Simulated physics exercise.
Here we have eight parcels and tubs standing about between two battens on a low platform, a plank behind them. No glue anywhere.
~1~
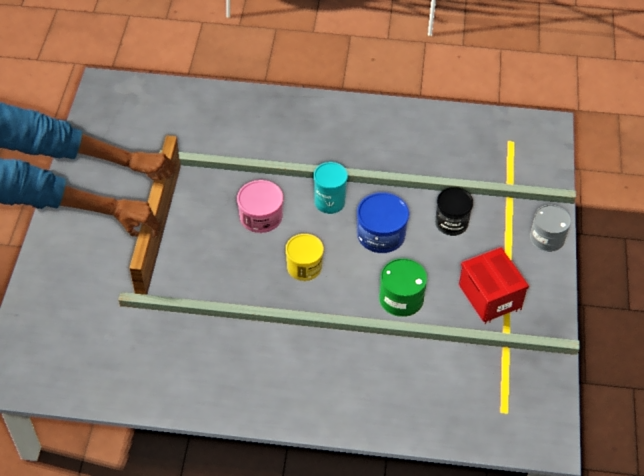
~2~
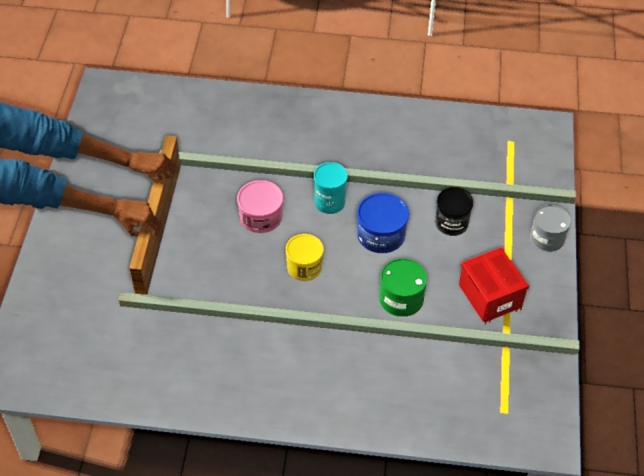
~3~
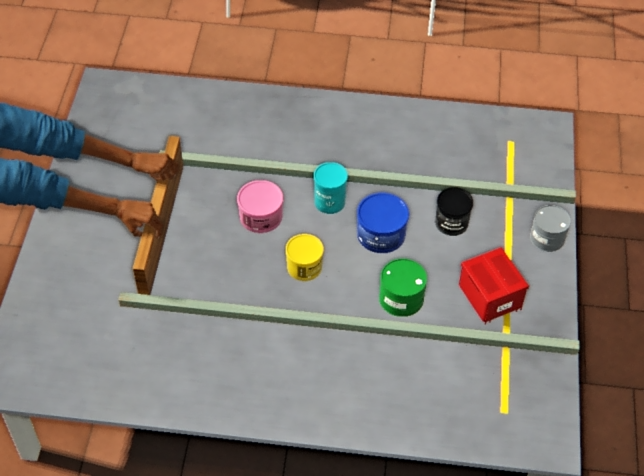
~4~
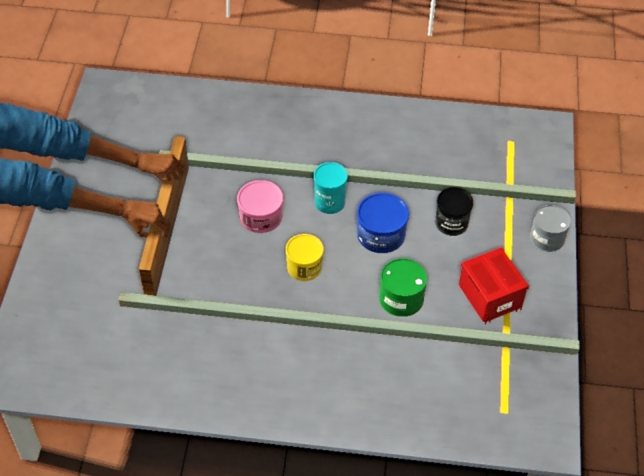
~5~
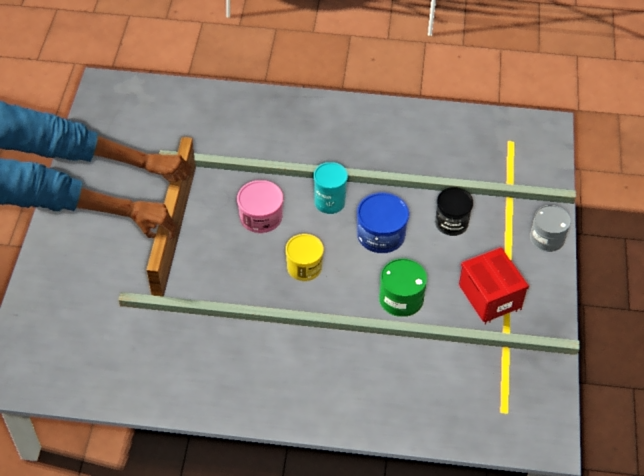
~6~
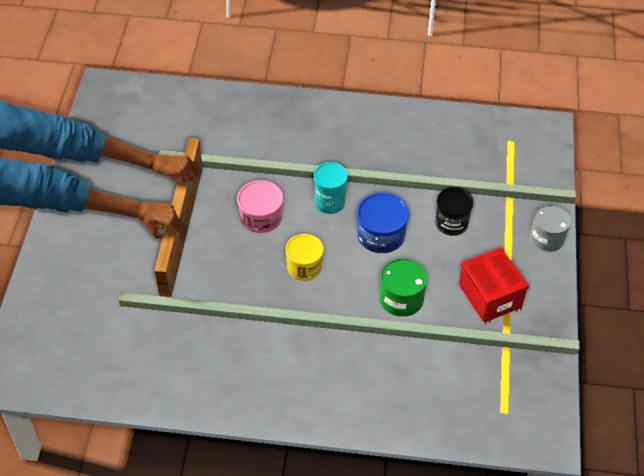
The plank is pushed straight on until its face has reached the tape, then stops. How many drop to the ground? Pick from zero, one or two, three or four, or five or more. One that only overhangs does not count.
In the end the number that fall off is one or two.
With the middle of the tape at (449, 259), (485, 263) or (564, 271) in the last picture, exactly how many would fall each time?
Try by try, 0, 0 and 8.
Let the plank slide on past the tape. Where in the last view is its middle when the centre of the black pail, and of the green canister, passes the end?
About (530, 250), and (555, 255) for the other.
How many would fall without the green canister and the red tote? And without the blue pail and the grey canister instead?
First 1, then 0.
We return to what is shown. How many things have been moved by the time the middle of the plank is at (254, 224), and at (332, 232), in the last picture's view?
At the one place 1, at the other 4.
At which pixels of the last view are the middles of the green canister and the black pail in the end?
First (532, 312), then (557, 223).
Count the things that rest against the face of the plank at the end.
It touches 4.
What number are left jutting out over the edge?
The number is 2.
A little later, none off yet; grey canister at rest near (550, 228); red tote at rest near (492, 286); black pail at rest near (454, 212).
When it is over, the number that fall off is one or two; down, grey canister.
